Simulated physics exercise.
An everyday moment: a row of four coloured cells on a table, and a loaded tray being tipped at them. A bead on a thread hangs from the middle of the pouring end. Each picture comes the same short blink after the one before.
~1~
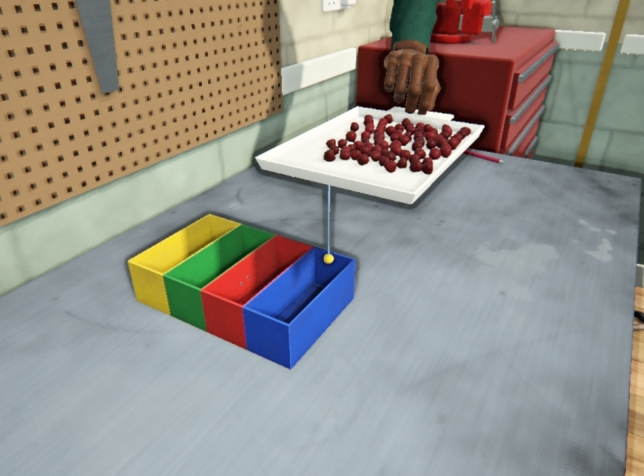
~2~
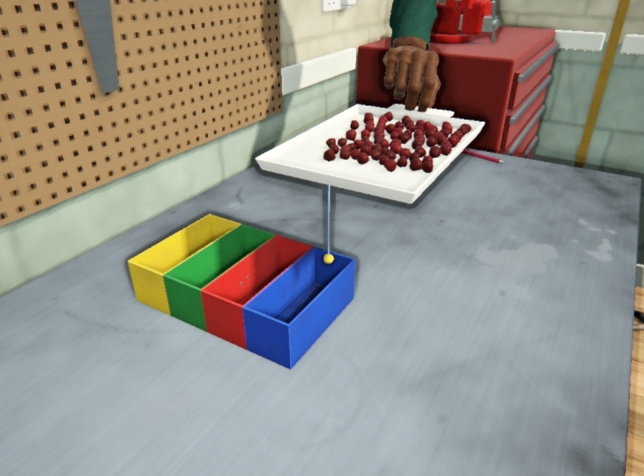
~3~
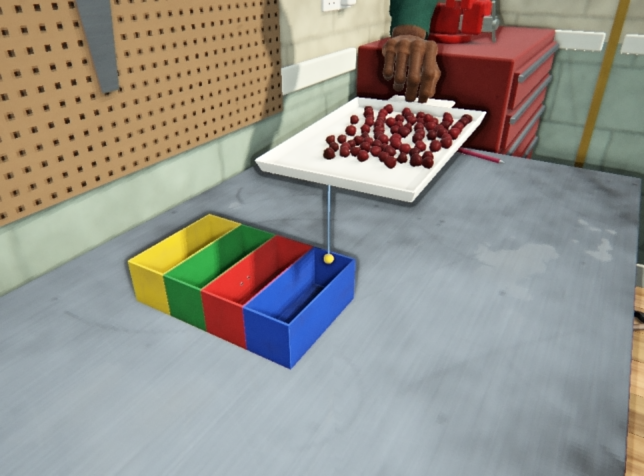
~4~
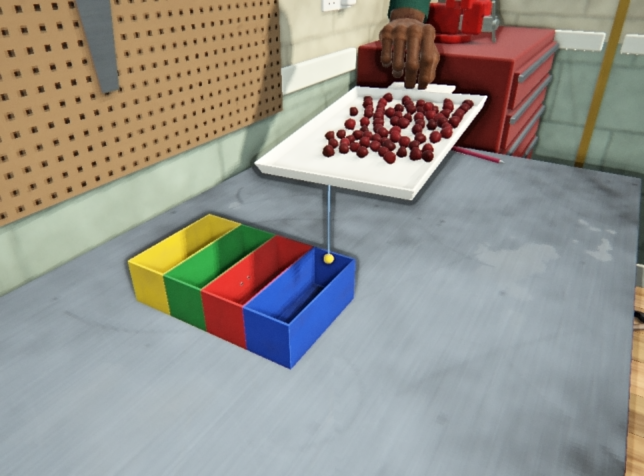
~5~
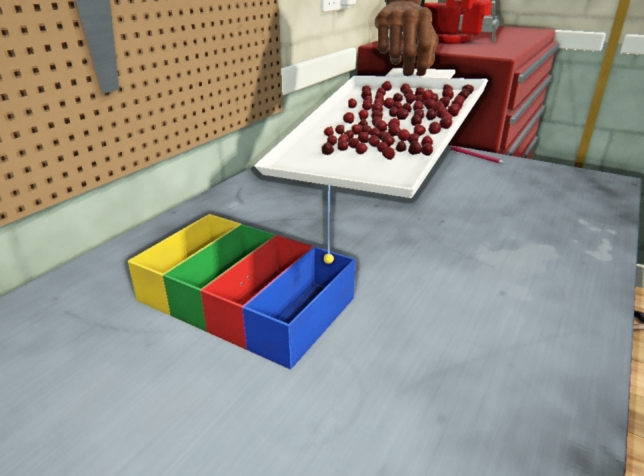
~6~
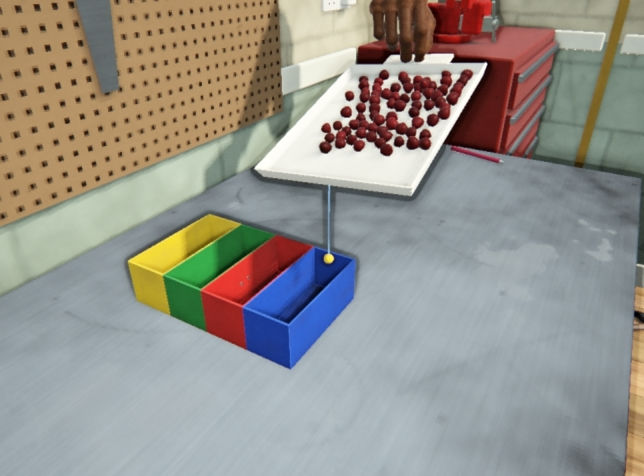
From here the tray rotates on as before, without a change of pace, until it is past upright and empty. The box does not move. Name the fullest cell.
Fullest: The red cell.
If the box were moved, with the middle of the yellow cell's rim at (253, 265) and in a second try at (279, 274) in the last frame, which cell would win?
First the cell in yellow, then yellow.
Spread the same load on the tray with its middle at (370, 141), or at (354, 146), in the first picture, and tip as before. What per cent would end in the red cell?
First some 50, then 40 per cent.
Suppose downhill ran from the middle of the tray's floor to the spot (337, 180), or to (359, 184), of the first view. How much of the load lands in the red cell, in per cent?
First some 20, then 0 per cent.
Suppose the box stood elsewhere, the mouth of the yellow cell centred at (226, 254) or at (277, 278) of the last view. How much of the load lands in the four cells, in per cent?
Roughly 100 per cent, and 60 per cent.
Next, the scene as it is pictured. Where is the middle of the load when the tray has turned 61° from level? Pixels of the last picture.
Close to (296, 161).
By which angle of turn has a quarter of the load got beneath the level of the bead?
At about 70°.
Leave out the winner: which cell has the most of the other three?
In second place: The blue cell.
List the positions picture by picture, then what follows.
In the first frame, corners of the pouring end (262, 157) and (412, 191), level; middle of the load (403, 140), dried cherries; bead on its thread (329, 259); yellow cell (149, 284); green cell (185, 299); red cell (224, 316); blue cell (267, 334).
In the second frame, corners of the pouring end (261, 158) and (412, 190), level; middle of the load (403, 138).
In the third frame, corners of the pouring end (261, 159) and (412, 189), tipped barely, lowest at the left corner; middle of the load (403, 132).
In the fourth frame, corners of the pouring end (261, 162) and (411, 187), tipped a little, lowest at the left corner; middle of the load (403, 123).
In the fifth frame, corners of the pouring end (260, 164) and (410, 186), tipped a little, lowest at the left corner; middle of the load (402, 114).
In the sixth frame, corners of the pouring end (260, 166) and (409, 184), tipped clearly, lowest at the left corner; middle of the load (399, 106); yellow cell (149, 284); green cell (185, 299); red cell (224, 316); blue cell (267, 334).
Just after the last frame, tray tipped steeply; the larger part on the tray; about a tenth in the red cell; just a few in the blue cell; about a tenth falling or outside the box.
A moment on, tray tipped right over; roughly two thirds on the tray; roughly a quarter in the red cell; about a tenth in the green cell; about a tenth in the blue cell; just a few falling or outside the box.
Further on, tray tipped past a quarter turn; roughly half in the red cell; roughly a quarter in the blue cell; about a tenth in the green cell; about a tenth falling or outside the box.
When it is over, tray tipped past a quarter turn; roughly half in the red cell; roughly a quarter in the blue cell; about a tenth in the green cell; not one in the yellow cell; about a tenth outside the box.
